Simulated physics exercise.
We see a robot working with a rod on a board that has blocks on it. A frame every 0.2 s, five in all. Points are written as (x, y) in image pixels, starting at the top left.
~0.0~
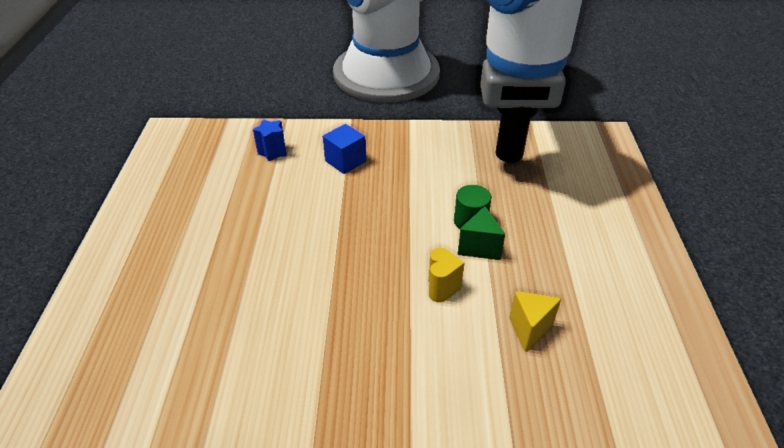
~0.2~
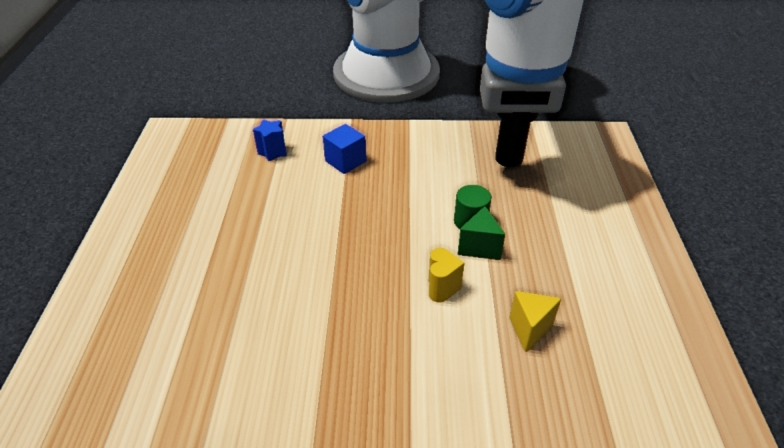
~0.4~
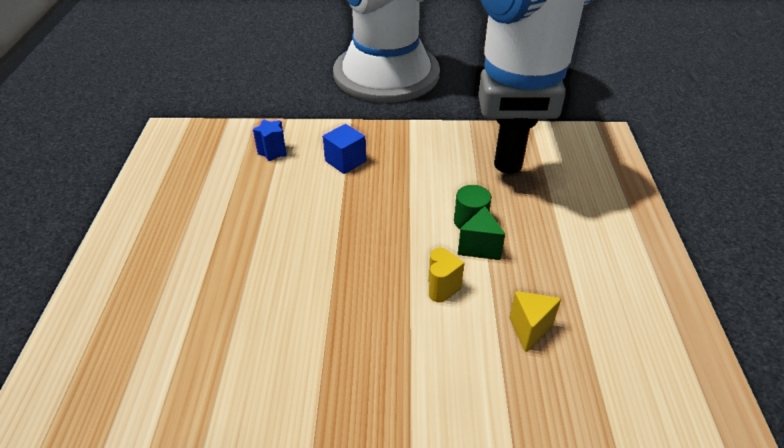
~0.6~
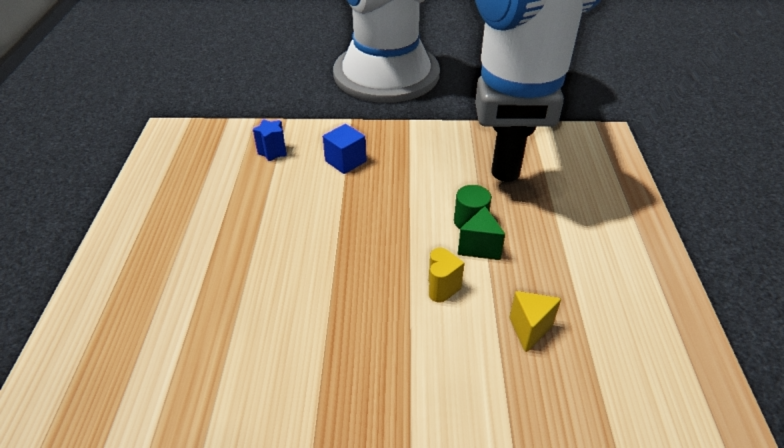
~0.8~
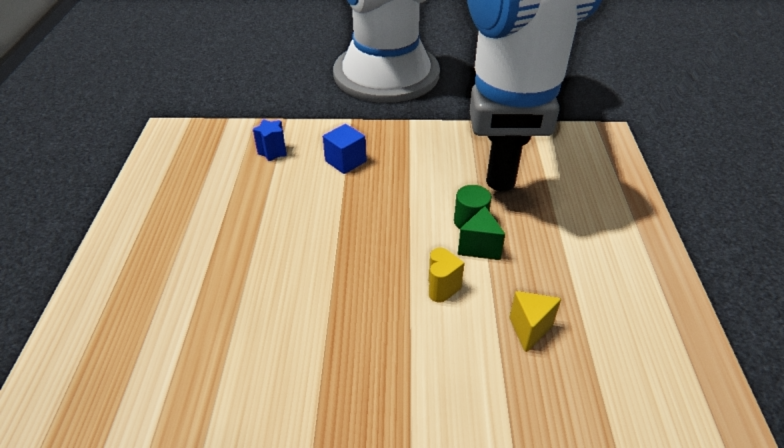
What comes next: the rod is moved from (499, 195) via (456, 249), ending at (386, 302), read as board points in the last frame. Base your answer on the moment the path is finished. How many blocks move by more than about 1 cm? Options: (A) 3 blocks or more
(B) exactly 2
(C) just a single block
The answer is A.
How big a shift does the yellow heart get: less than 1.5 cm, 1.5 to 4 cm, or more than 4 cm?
It moves between 1.5 and 4 cm.
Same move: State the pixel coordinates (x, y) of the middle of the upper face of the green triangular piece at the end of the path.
By then it is at (474, 252).
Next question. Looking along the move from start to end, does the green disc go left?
My answer is no.
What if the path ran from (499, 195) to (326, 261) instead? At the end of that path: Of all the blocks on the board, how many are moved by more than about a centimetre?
This push will displace one block.
The first path, step by step. One third of the way, rod at (475, 218); green disc at (447, 215); green triangular piece at (482, 233).
Two thirds of the way, rod at (436, 255); yellow heart at (442, 268), turned 20° anticlockwise; green disc at (402, 233); green triangular piece at (474, 252), turned 100° anticlockwise.
At the end, rod at (386, 289); yellow heart at (431, 280), turned 90° anticlockwise; green disc at (389, 238); green triangular piece at (474, 252), turned 100° anticlockwise.
